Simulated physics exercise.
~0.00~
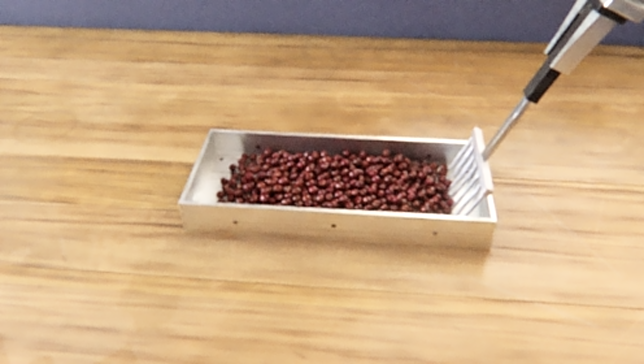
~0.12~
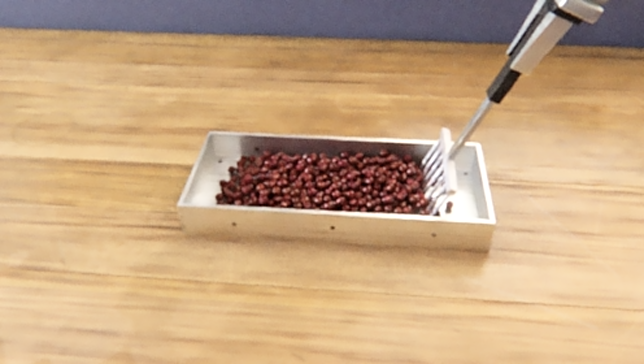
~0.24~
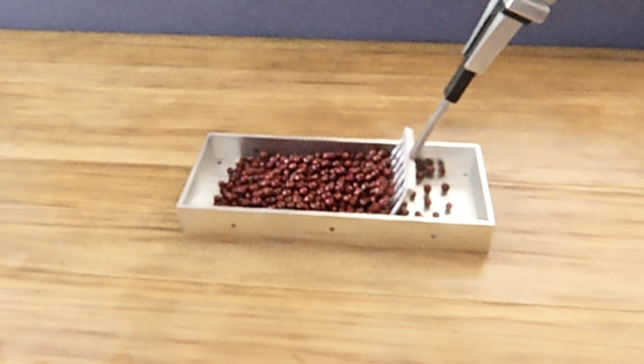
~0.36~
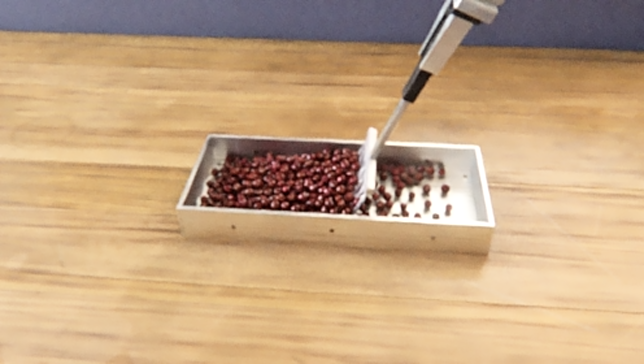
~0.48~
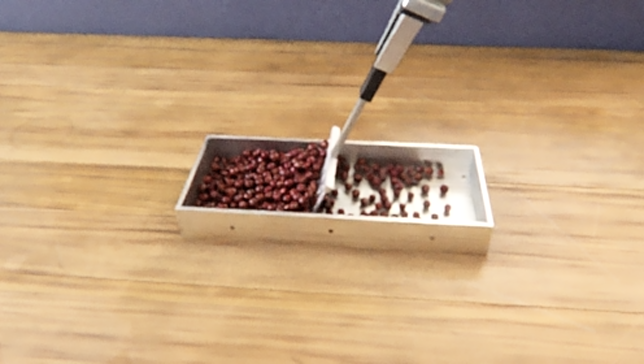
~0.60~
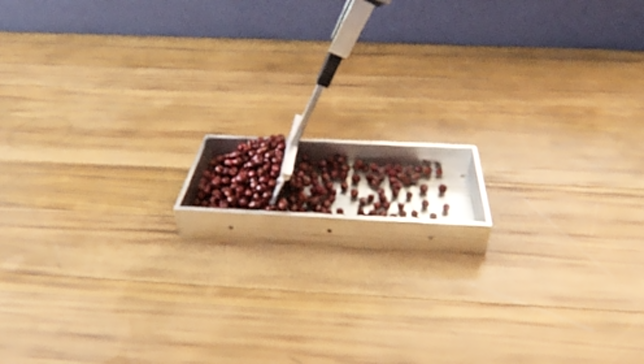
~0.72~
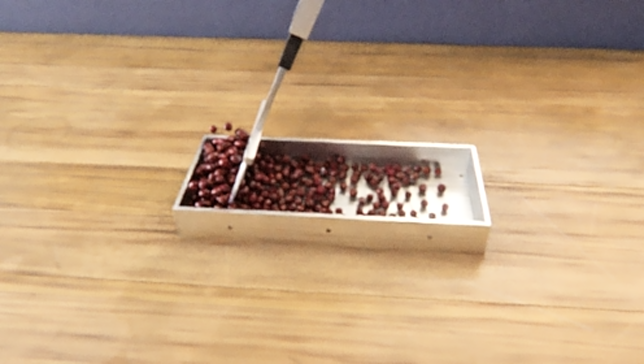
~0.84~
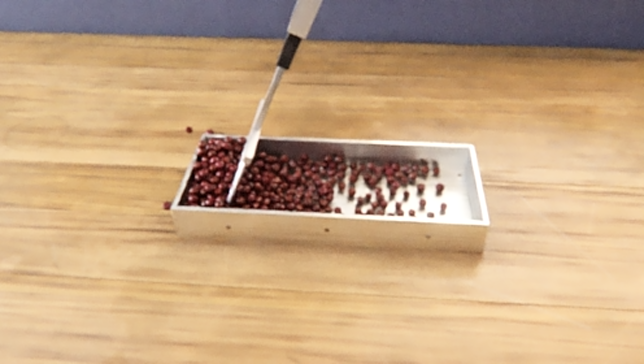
A shallow, silvery rectangular tin holding a heap of small dark red beads sits on a light wooden table before a blue-grey backdrop, seen from slightly above. At its right end, a pale comb on a metal rod, held by a grey gripper, stands among the beads. The comb sweeps steadily left, bunching beads ahead of it while others slip through and trail behind in scattered rows. Near the left end, the pile rises above the rim and a few beads spill over. The comb stops there, with most beads still inside and a couple lying outside.
